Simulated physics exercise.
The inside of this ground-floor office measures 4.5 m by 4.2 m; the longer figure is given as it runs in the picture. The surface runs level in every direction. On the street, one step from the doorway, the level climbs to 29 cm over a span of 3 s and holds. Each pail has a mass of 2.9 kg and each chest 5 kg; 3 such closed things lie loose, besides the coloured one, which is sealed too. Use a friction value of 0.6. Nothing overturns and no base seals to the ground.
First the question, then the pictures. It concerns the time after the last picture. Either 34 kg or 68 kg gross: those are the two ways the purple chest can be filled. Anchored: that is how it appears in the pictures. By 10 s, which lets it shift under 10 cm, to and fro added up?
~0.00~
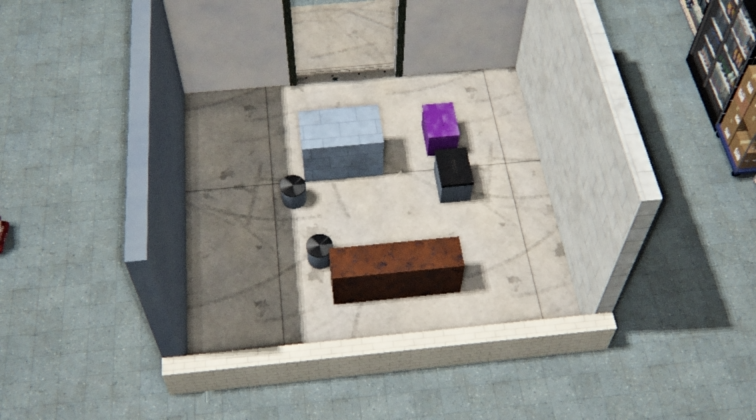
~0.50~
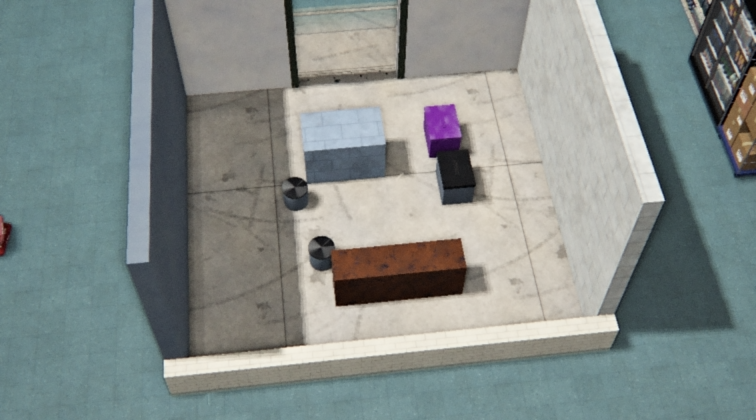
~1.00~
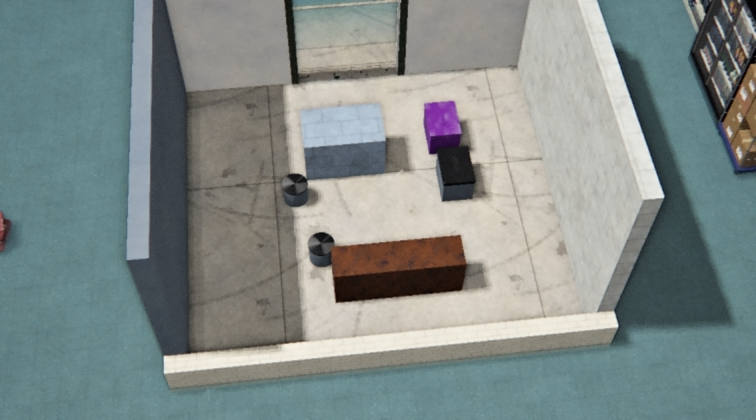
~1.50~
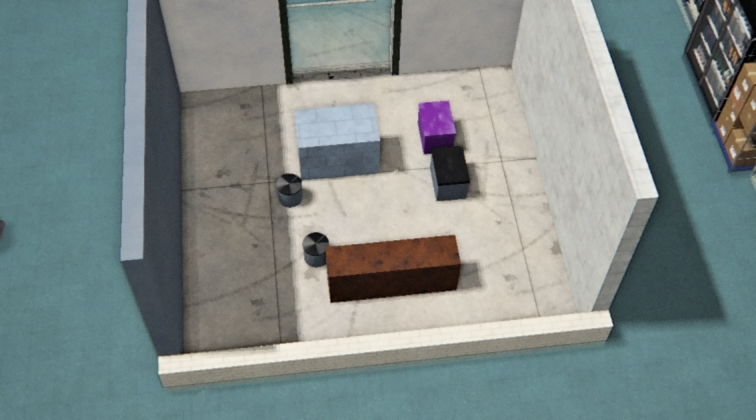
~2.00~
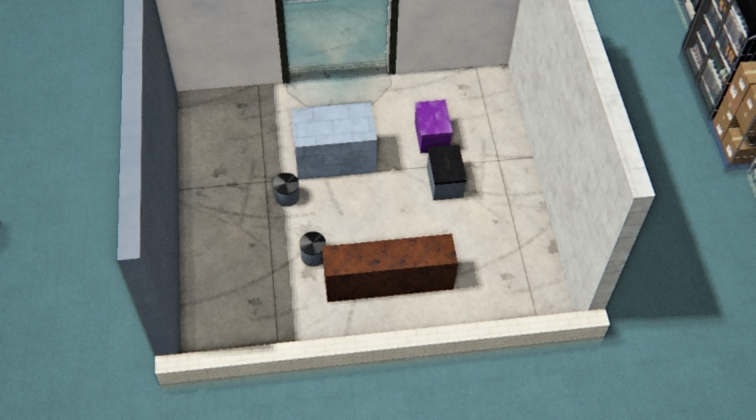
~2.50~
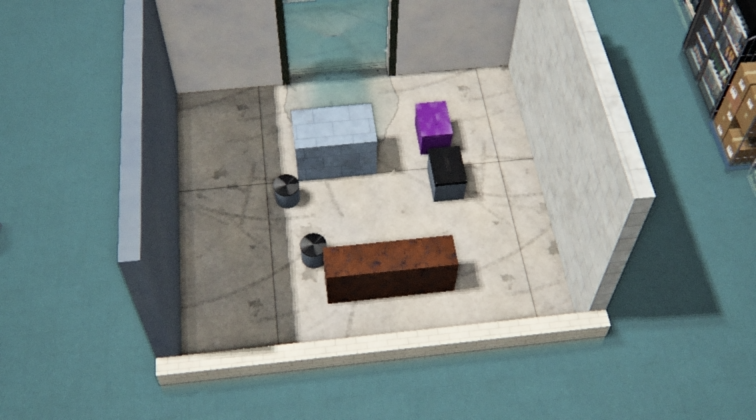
Answer: 68 kg, not 34 kg.
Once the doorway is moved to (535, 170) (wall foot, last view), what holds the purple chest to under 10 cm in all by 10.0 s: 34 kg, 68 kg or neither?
In that case only the larger load is enough.
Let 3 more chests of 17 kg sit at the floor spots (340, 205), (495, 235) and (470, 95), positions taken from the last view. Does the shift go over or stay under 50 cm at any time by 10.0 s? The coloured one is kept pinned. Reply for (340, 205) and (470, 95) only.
First one: Inside the limit; second one: Beyond the limit.
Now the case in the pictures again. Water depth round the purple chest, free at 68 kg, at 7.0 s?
Depth: Approx. 10 cm.
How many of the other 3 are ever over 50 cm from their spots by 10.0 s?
Count: 3.
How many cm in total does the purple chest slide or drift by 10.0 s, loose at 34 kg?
Total path: Roughly 140 cm.
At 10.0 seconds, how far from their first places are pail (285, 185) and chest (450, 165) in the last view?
First 100 cm, then 100 cm.
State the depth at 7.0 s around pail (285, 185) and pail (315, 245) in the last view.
Some 4 cm at the first, some 9 cm at the second.
After 3.5 s the purple chest would be 1 cm from its start with 34 kg and 0 cm from its start with 68 kg; 7 cm of water round it then.
After 4.5 s the purple chest would be 39 cm from its start with 34 kg and 0 cm from its start with 68 kg; 9 cm of water round it then.
After 7.0 s the purple chest would be 66 cm from its start with 34 kg and 0 cm from its start with 68 kg; 10 cm of water round it then.
After 10.0 s the purple chest would be 118 cm from its start with 34 kg and 0 cm from its start with 68 kg; 11 cm of water round it then.
